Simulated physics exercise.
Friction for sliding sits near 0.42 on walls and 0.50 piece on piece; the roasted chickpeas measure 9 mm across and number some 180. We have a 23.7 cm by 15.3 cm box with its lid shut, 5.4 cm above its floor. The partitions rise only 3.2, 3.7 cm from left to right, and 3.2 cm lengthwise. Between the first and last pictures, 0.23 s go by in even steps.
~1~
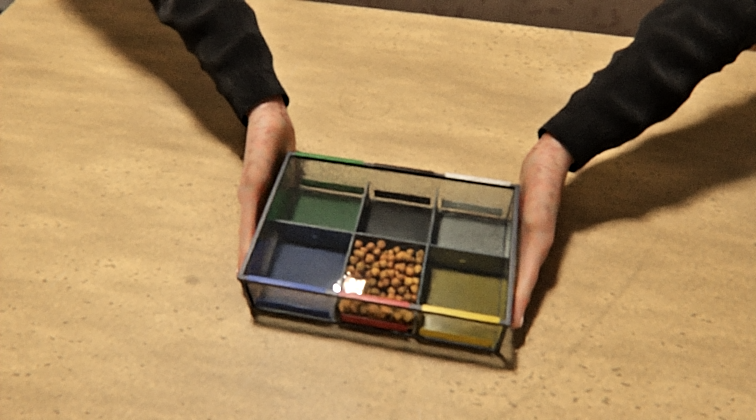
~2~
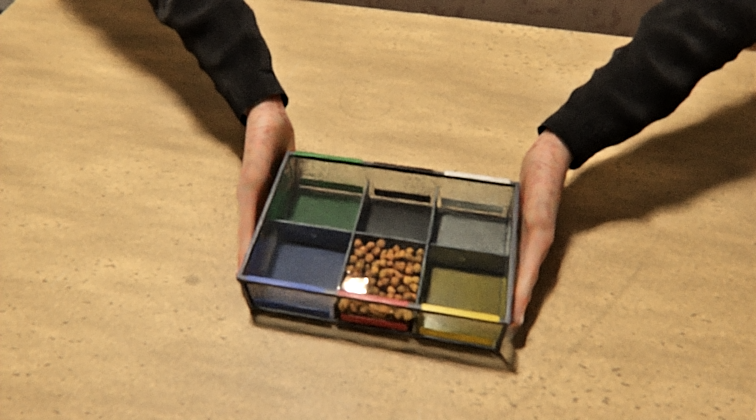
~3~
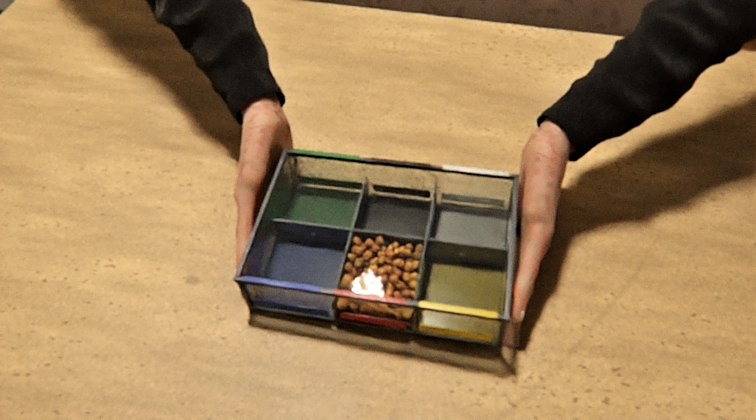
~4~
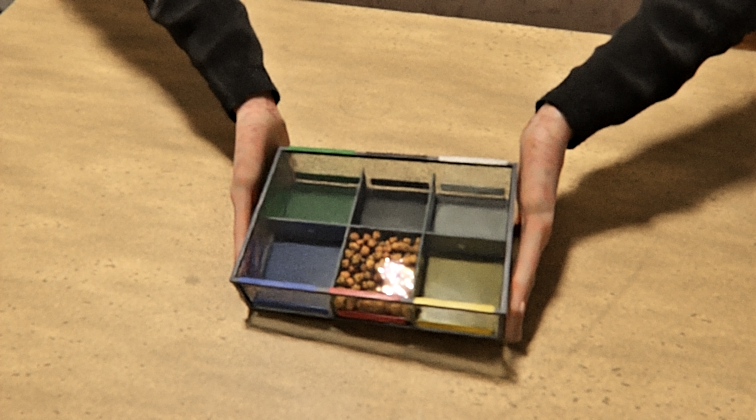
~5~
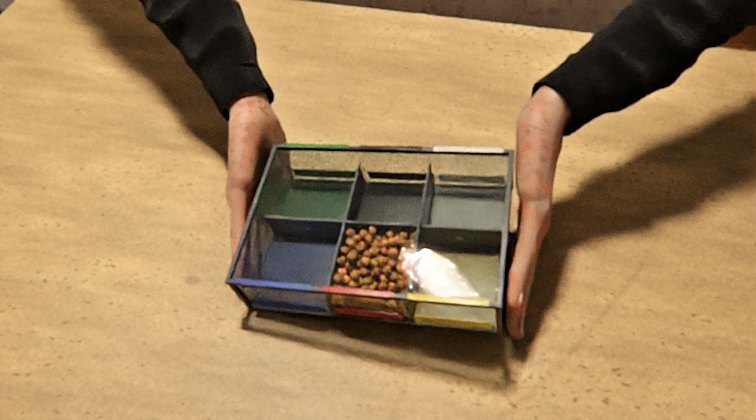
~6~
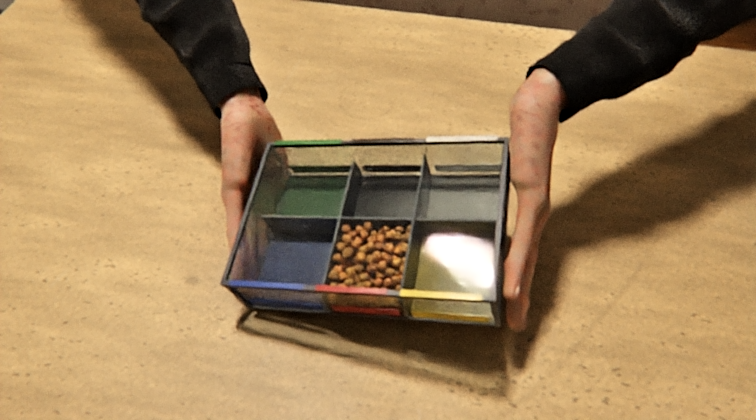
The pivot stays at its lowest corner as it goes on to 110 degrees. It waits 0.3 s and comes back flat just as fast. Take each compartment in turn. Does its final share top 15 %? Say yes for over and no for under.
Red: Yes; blue: Yes; green: No; yellow: No; white: No; black: No.
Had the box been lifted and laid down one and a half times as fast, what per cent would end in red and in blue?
In that case red 45, blue 55.
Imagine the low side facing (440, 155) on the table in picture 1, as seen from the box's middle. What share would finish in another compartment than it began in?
Some 100 per cent.
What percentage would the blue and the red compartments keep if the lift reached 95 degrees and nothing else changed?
In per cent, blue 55 and red 45.
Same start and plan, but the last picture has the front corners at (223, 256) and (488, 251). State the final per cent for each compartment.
By the end red holds 10%, blue holds 30%, green holds 55%, yellow holds 0%, white holds 0% and black holds 0%.
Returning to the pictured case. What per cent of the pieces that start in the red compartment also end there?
That compartment keeps close to 50 per cent of its own pieces.
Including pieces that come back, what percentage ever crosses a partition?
That share comes to about 55 per cent.
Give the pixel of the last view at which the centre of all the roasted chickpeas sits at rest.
Close to pixel (324, 293).
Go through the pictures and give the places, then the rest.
Box tilt 0 degrees, front corners at (243, 276) and (506, 322); red 100 %, in the first picture.
Box tilt 1 degrees, front corners at (242, 277) and (505, 320), in the second picture.
Box tilt 3 degrees, front corners at (239, 277) and (504, 316), lowest corner left front, in the third picture.
Box tilt 7 degrees, front corners at (235, 279) and (501, 310), lowest corner left front, in the fourth picture.
Box tilt 11 degrees, front corners at (230, 280) and (497, 304), lowest corner left front, in the fifth picture.
Box tilt 16 degrees, front corners at (226, 282) and (490, 297), lowest corner left front; red 100 %, in the sixth picture.
Then, 1.24 s after the last picture, tilt 110 degrees; red 50 %, blue 50 %.
Then, 2.06 s after the last picture, tilt 56 degrees; red 45 %, blue 55 %.
Then, 2.89 s after the last picture, tilt 0 degrees; red 45 %, blue 55 %.
In the end, red 45 %, blue 55 %, green 0 %, yellow 0 %, white 0 %, black 0 %.
